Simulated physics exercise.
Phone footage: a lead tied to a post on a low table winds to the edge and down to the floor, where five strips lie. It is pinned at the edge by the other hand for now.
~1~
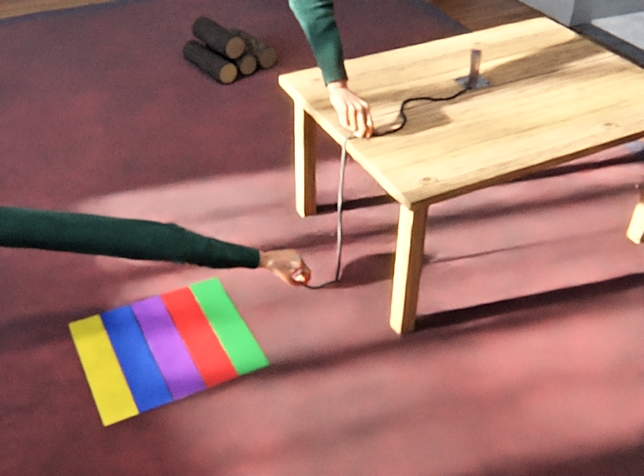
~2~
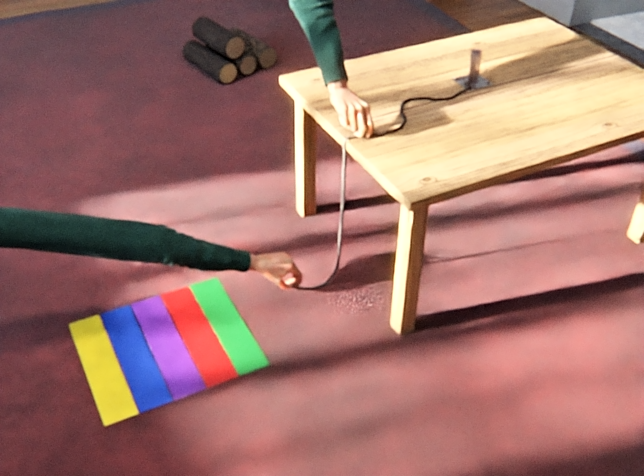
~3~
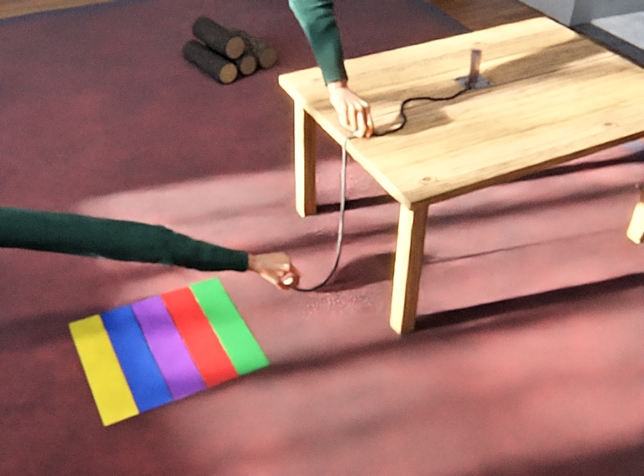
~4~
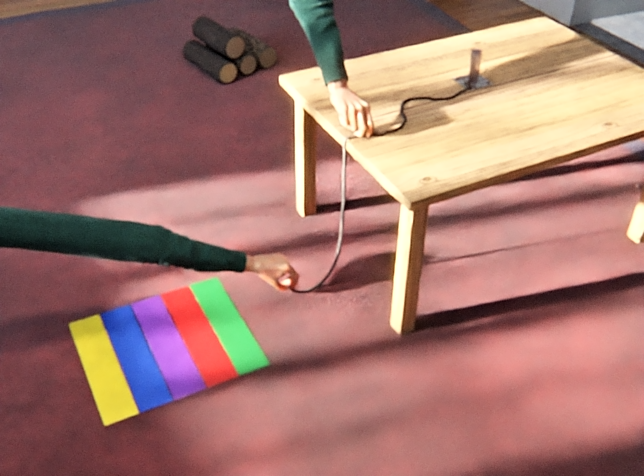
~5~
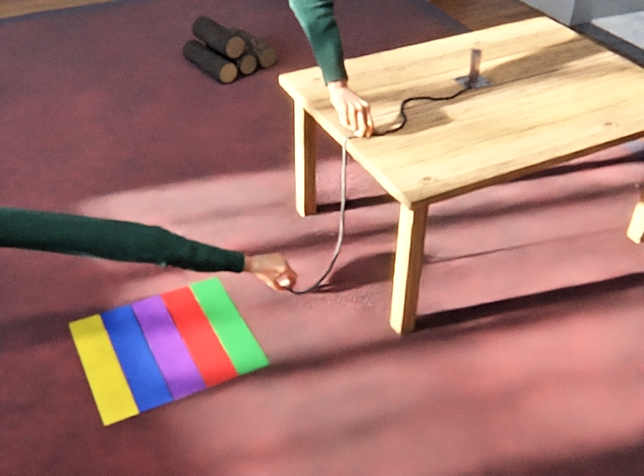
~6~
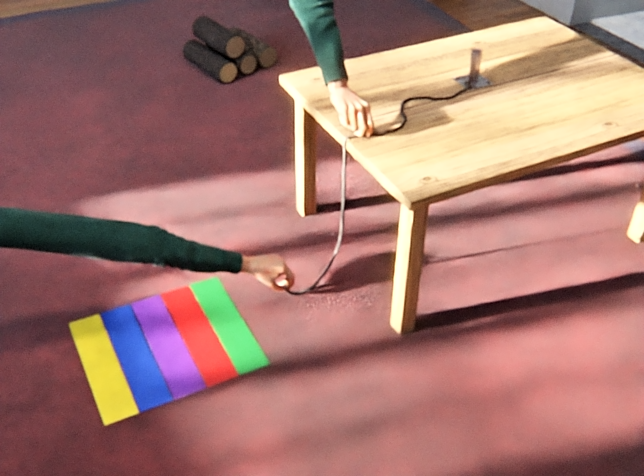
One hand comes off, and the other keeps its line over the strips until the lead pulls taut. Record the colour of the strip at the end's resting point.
Resting point: Purple strip.
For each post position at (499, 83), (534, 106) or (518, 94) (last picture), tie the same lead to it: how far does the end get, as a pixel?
Approximate pixels in order: (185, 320), (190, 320), (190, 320).
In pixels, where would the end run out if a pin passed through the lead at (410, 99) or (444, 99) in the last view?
Per try (px): (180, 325), (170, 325).
Soon after, end near (222, 309); over green.
Then, end near (184, 322); over red.
At full stretch, end near (160, 330); over purple. It gets as far as the purple strip.
